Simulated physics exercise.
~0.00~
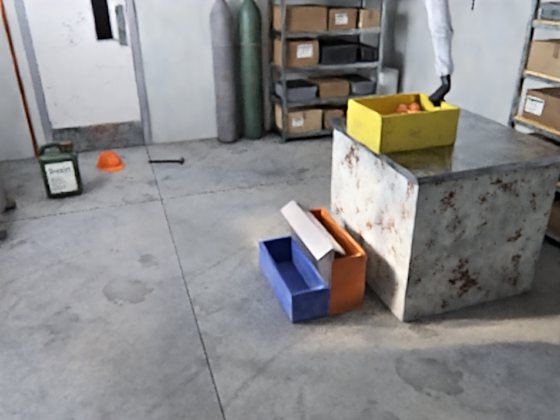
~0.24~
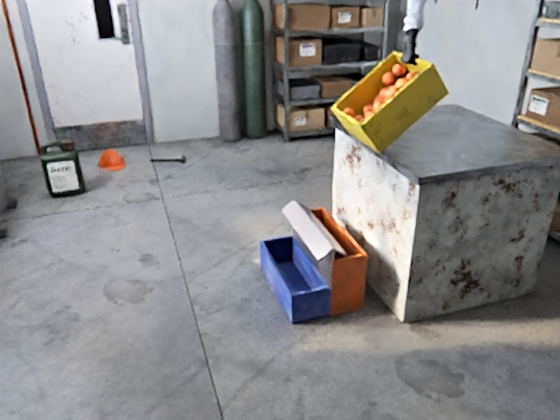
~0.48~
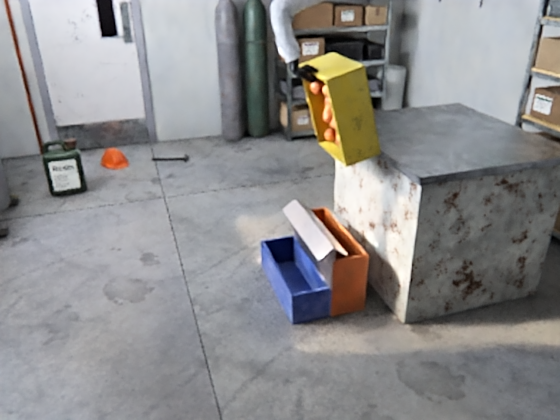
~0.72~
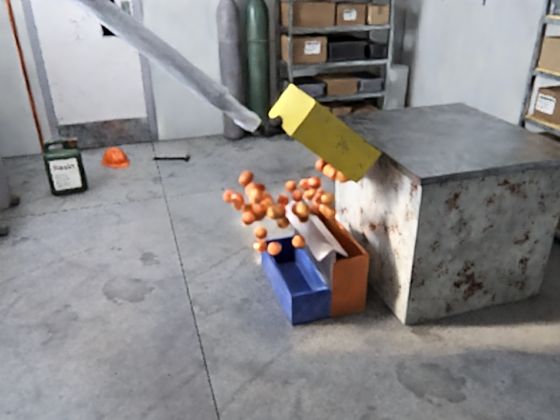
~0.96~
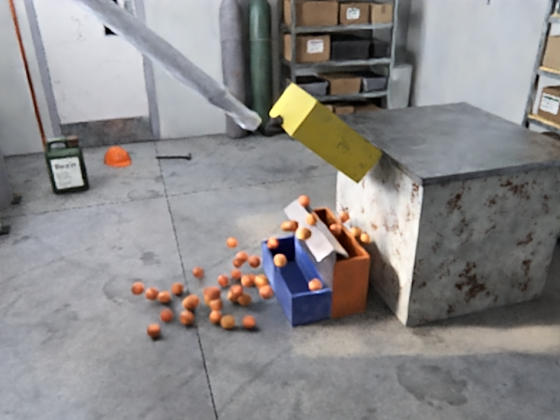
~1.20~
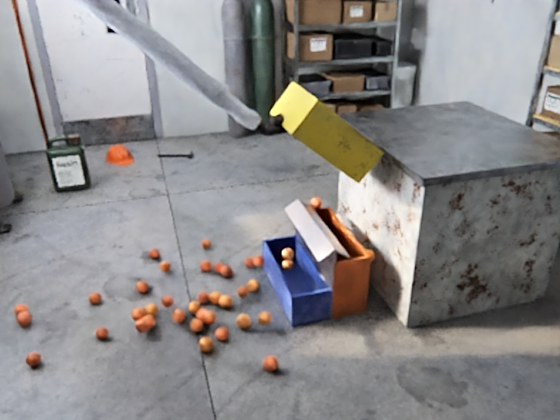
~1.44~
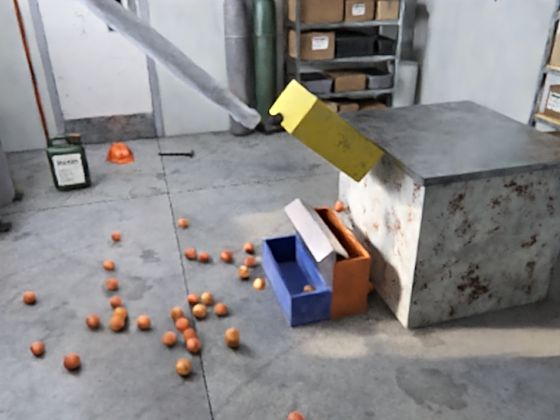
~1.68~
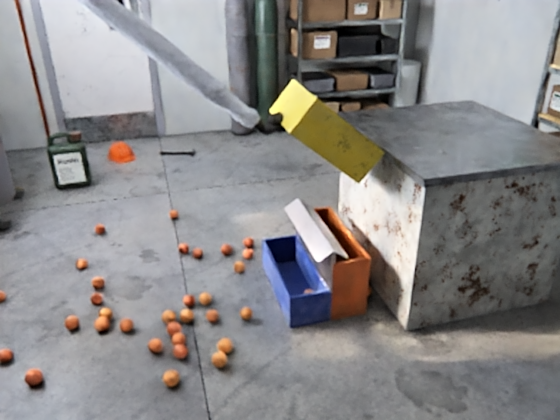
In the video, a robotic arm tips a yellow tote of oranges leftward over the end of a bench, spilling them toward a blue tote and an orange box below. Most bounce and roll left across the concrete floor, ending scattered beyond the blue tote, while the yellow tote stays tilted.
